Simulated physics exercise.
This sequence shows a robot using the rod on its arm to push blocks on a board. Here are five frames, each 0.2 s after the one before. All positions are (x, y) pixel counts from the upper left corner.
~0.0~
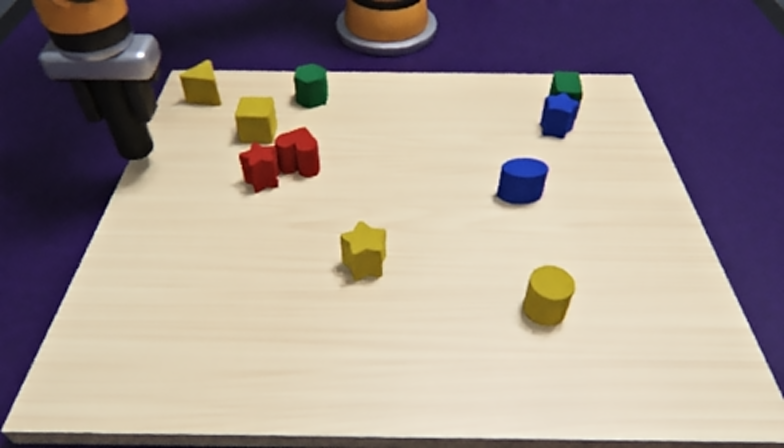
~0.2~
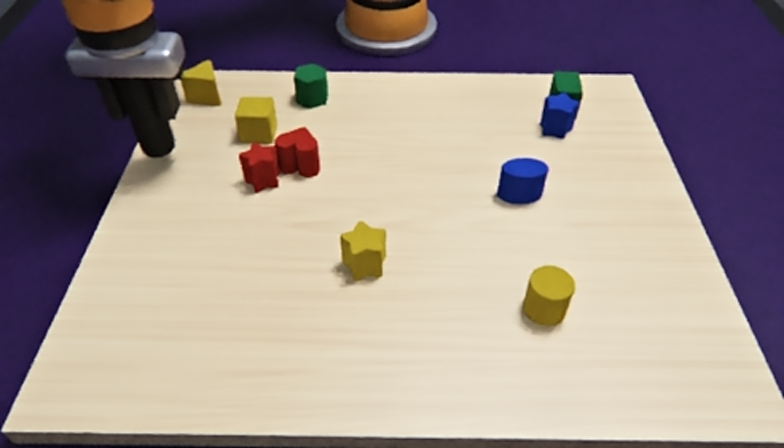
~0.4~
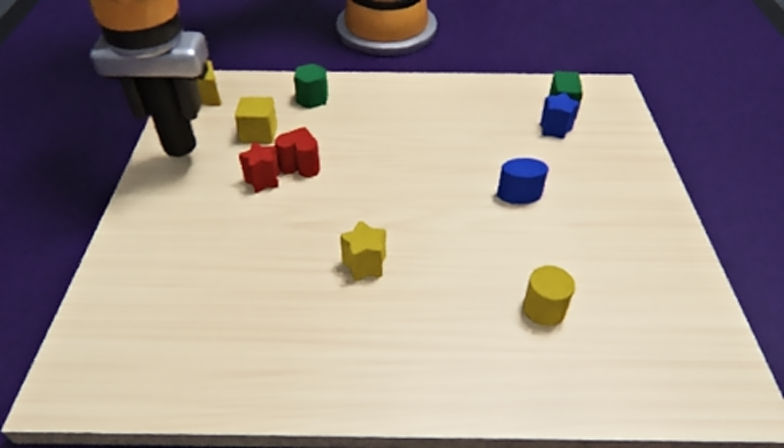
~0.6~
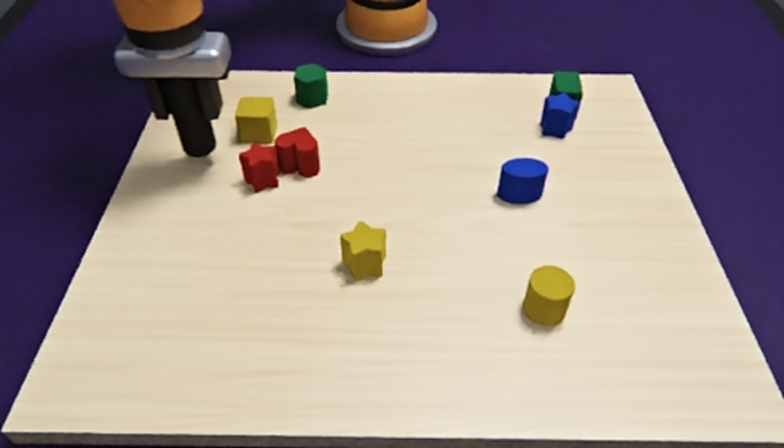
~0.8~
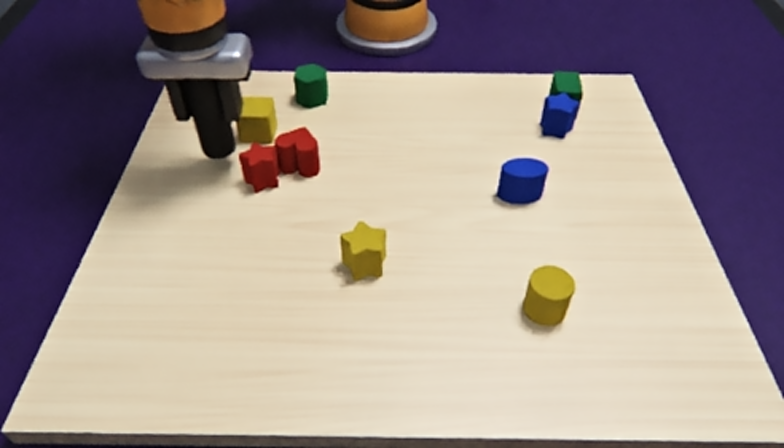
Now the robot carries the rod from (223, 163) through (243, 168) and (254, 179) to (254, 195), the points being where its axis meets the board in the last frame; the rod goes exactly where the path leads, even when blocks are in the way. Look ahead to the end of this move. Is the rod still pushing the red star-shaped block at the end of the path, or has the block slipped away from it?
I'm fairly sure the red star-shaped block slides away from the front of the rod at some point.
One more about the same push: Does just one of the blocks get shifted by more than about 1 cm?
Final answer: Yes.
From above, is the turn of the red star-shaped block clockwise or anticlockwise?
Seen from above, its turn is counter-clockwise.
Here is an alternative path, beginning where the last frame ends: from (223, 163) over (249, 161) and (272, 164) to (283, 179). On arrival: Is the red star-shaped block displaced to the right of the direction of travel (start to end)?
Going by the path, yes.
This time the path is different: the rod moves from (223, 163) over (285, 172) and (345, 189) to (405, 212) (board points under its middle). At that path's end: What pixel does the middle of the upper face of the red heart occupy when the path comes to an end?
Its top centre lands on (355, 137).
On the path given first. Halfway along, rod (249, 159); red star-shaped block (268, 158).
At the end, rod (251, 181); red star-shaped block (280, 169), turned 30° anticlockwise; red heart unmoved.
